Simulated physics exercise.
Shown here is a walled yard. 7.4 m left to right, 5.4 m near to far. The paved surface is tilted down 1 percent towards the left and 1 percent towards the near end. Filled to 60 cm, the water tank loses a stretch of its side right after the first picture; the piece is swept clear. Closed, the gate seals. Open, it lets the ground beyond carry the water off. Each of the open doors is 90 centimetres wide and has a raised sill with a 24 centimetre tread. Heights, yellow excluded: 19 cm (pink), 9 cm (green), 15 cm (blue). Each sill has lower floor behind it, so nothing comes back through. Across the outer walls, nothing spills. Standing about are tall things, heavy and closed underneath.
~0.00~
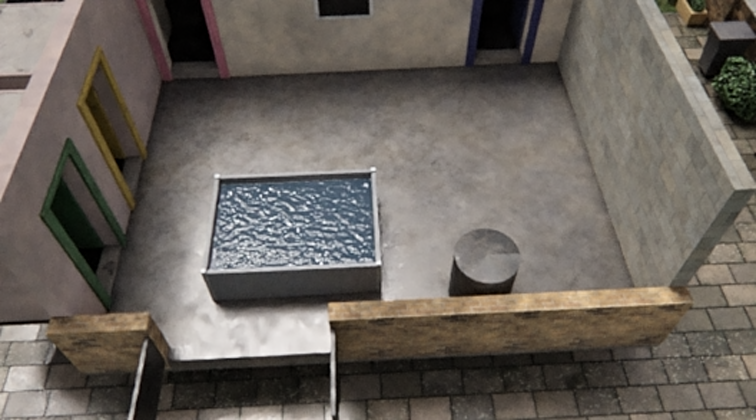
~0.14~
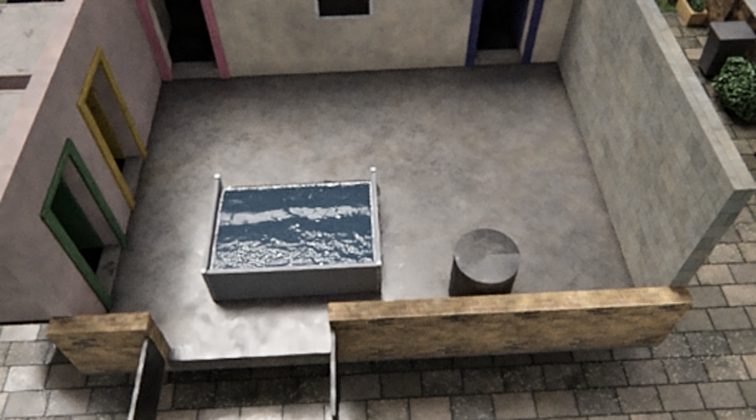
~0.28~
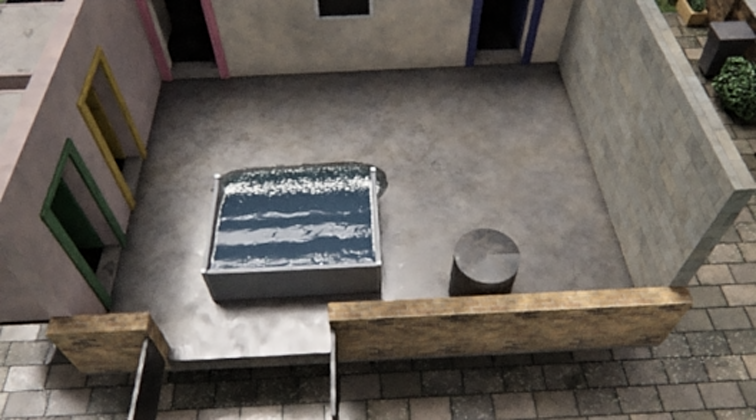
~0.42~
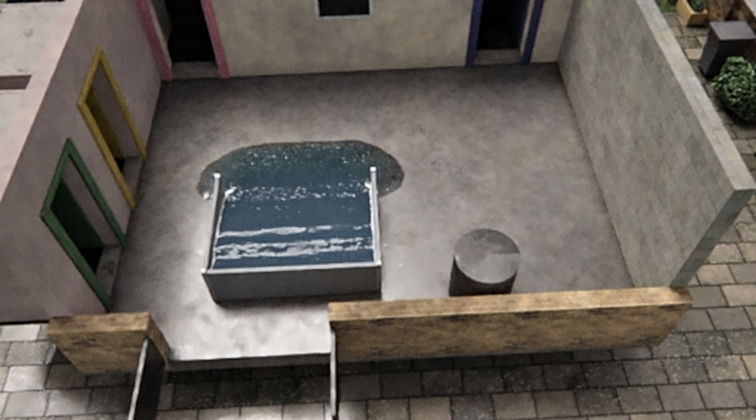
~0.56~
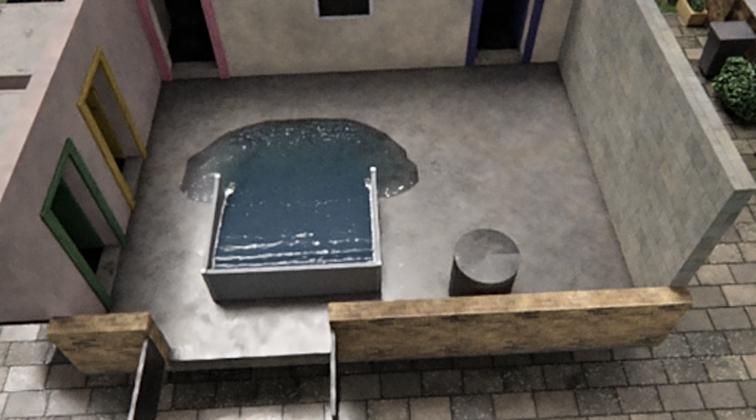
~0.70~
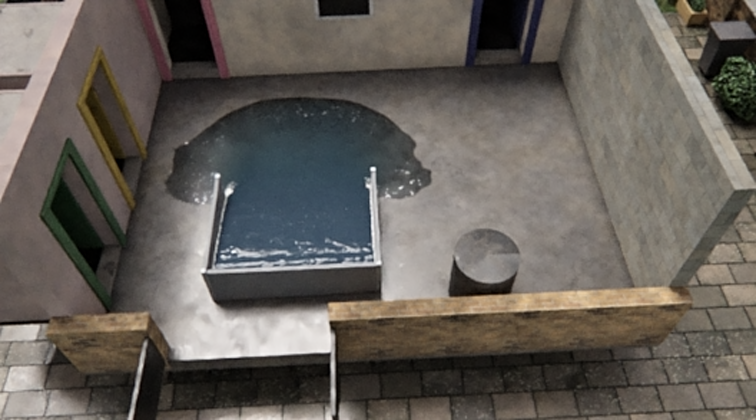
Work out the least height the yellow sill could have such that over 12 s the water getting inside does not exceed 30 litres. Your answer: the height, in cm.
The least height is about 6 cm.
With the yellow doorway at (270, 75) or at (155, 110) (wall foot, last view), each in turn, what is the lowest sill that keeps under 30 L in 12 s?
About 23 and 19 cm.
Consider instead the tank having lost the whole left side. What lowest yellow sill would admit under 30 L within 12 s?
Roughly 15 cm.
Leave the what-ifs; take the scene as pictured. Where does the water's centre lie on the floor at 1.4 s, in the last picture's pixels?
I'd put it close to (297, 184).
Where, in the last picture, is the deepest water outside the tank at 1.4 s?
Look close to (298, 79).
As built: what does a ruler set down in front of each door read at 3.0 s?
In cm: Pink 25, yellow 5, green 0, blue 8.
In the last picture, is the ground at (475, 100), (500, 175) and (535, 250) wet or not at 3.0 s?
In that order: Under water, dry, dry.
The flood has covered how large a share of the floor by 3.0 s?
45 %.
After 1.4 s water covers 35 % of the floor, deepest (34 cm) near (298, 79); 2 cm at the yellow door, 0 litres in over its 12 cm sill.
After 3.0 s water covers 45 % of the floor, deepest (30 cm) near (162, 86); 5 cm at the yellow door, 0 litres in over its 12 cm sill.
After 12.0 s water covers 90 % of the floor, deepest (10 cm) near (99, 347); 7 cm at the yellow door, 0 litres in over its 12 cm sill.
At the yellow door as built, the water arrived by 1.3 s and peaked near 11 cm at 3.6 s.
With a sill of 4.5 cm, 53 litres would have come in within the 12 s; with 7 cm, 16 litres. So under 30 litres takes about 6 cm.
